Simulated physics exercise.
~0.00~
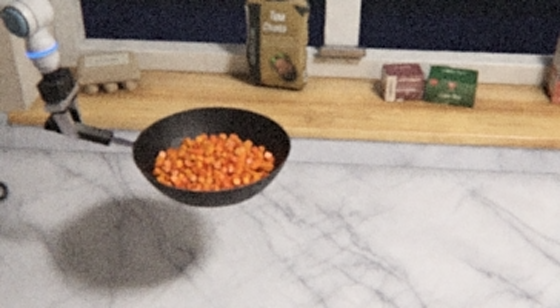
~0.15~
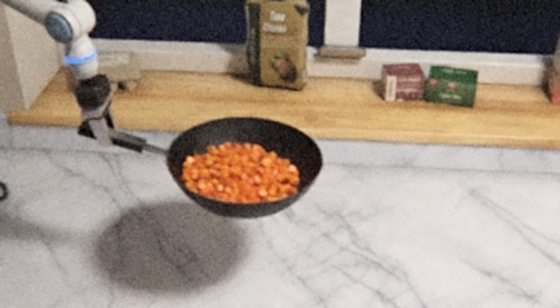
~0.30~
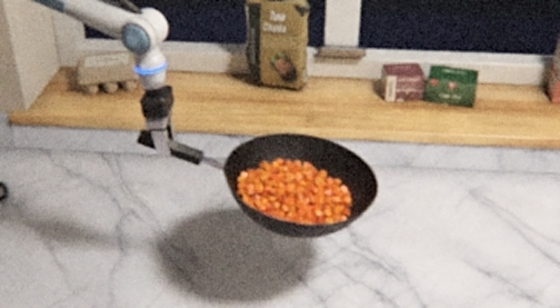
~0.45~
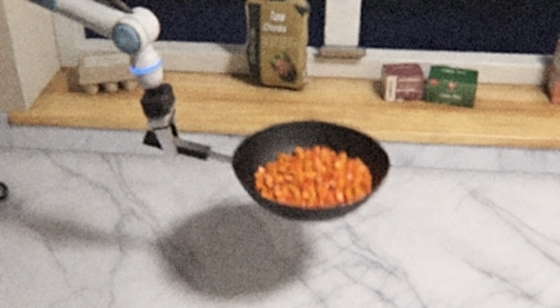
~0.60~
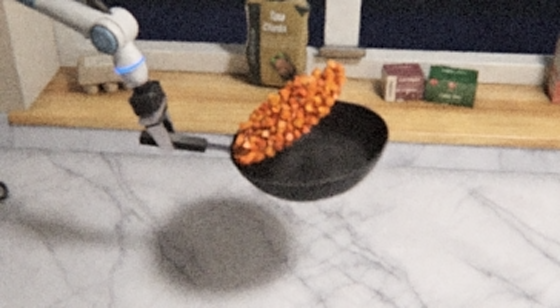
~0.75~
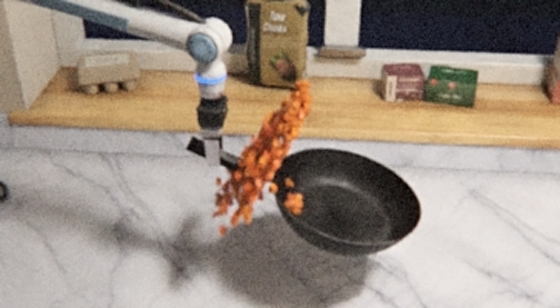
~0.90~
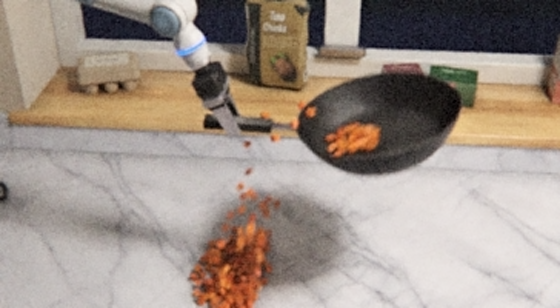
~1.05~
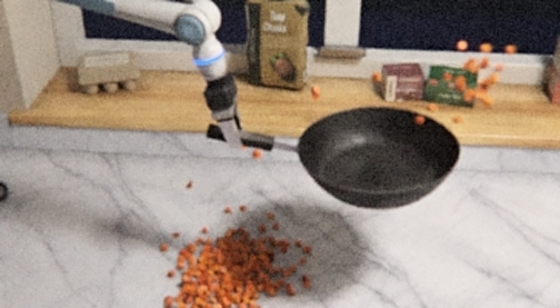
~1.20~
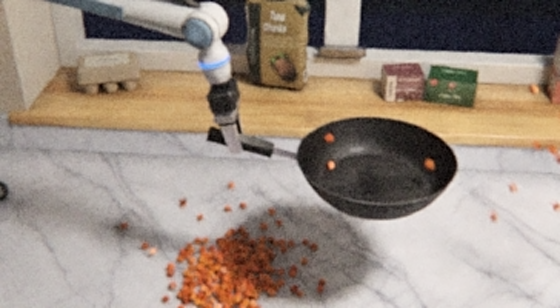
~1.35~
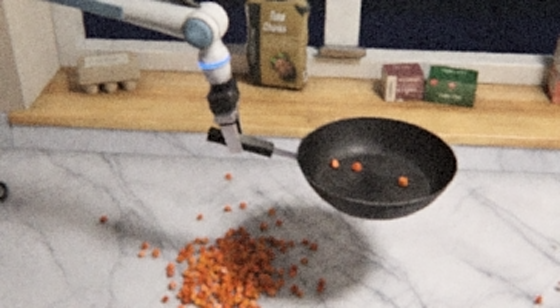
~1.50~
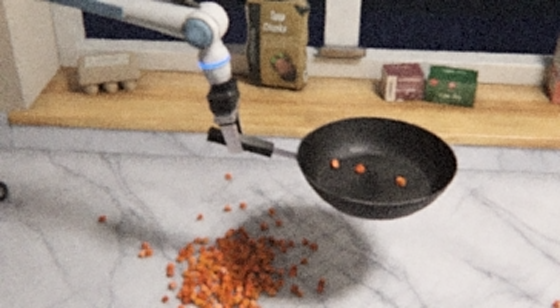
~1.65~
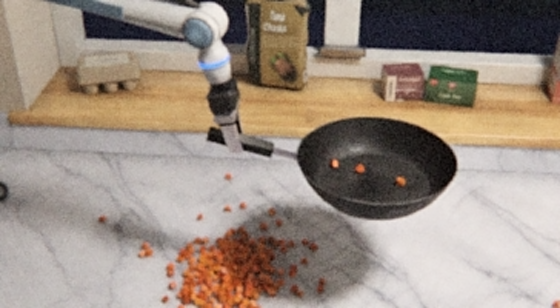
A white and grey robot arm at the upper left holds a black frying pan heaped with orange vegetable dice above a white marble counter, seen from above and in front. Behind it, a wooden ledge carries an egg carton, a brown bag and small red and green boxes. The arm carries the pan right, then jerks it, and the dice rise in a slanting mass toward the handle side. Most spill onto the counter, while a few fly off to the right. The pan levels and stops, with three pieces inside and a scattered orange pile below.
